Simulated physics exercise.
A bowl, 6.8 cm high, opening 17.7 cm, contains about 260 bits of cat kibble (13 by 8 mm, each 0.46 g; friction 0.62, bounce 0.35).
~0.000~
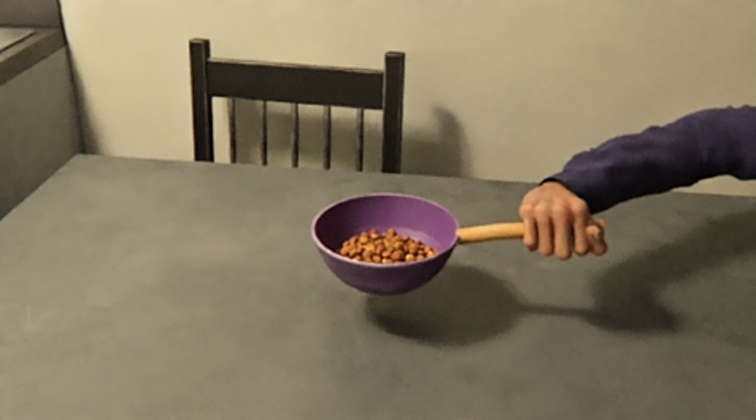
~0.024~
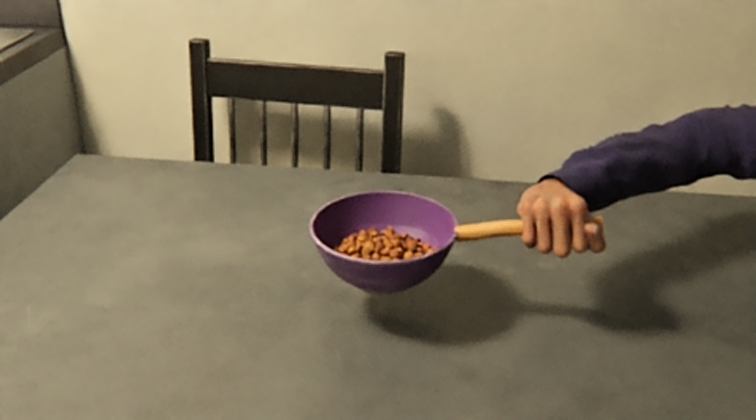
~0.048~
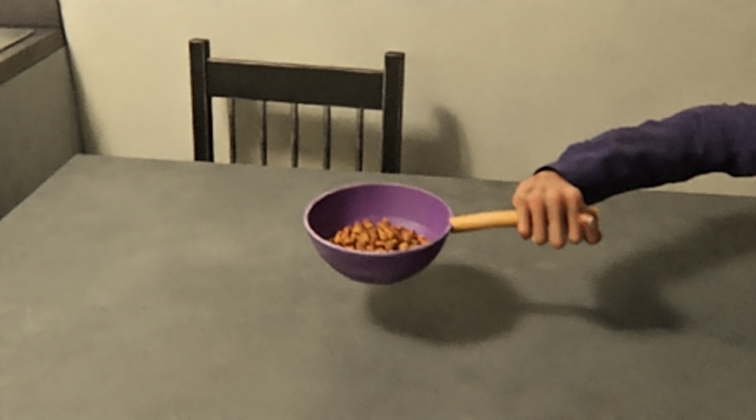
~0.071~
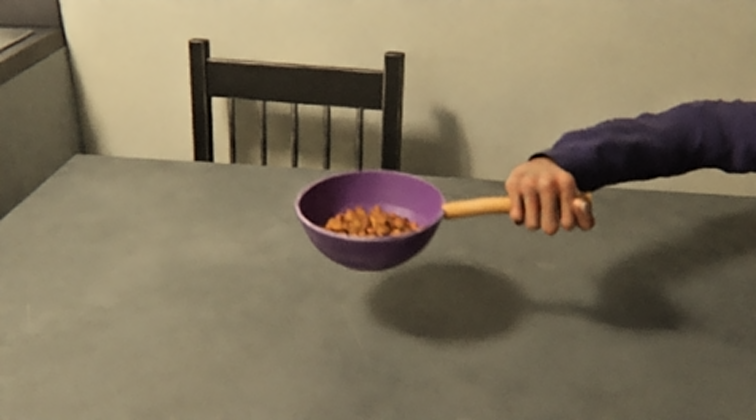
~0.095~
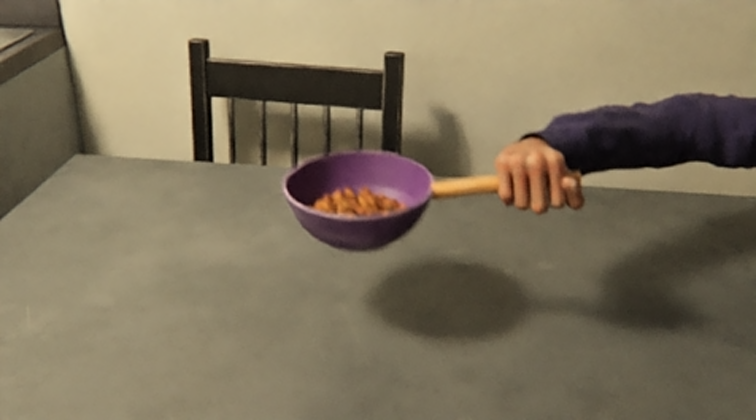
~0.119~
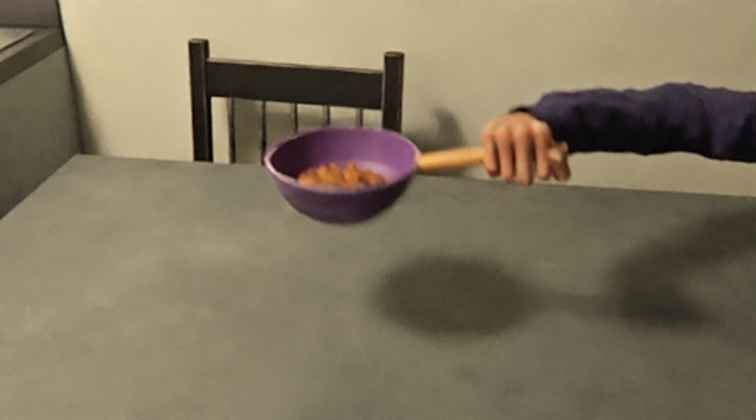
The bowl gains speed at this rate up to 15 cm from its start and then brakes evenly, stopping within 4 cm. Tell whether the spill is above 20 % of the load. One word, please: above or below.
Above.
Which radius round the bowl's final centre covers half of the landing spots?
That would be roughly 38 cm.
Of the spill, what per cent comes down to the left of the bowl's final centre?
Share: Some 100 %.
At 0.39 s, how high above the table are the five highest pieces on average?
Estimate: Close to 45 cm.
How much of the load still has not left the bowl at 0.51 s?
I'd put it at some 0 per cent.
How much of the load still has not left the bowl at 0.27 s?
Near 5 in a hundred.
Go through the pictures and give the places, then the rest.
The first frame shows bowl at (386, 271); tilt 0 degrees; moved 0.0 cm; top of the load at (365, 237).
The second frame shows bowl at (384, 268); tilt 0 degrees; moved 0.4 cm; top of the load at (363, 235).
The third frame shows bowl at (379, 259); tilt 0 degrees; moved 1.7 cm; top of the load at (359, 227).
The fourth frame shows bowl at (371, 245); tilt 0 degrees; moved 3.8 cm; top of the load at (351, 215).
The fifth frame shows bowl at (359, 224); tilt 0 degrees; moved 6.7 cm; top of the load at (366, 196).
The sixth frame shows bowl at (344, 196); tilt 0 degrees; moved 10.6 cm; top of the load at (351, 170). Its speed is now 1.79 m/s.
After 0.27 s, bowl 5 %, in the air 95 %; middle of the pieces not yet landed near (223, 29).
After 0.39 s, in the air 100 %; middle of the pieces not yet landed near (143, 26).
After 0.51 s, in the air 95 %; middle of the pieces not yet landed near (85, 132).
After 0.62 s, fallen left of where it stops 90 %, in the air 10 %; middle of the pieces not yet landed near (47, 239).
At rest (0.9 s), fallen left of where it stops 100 %.
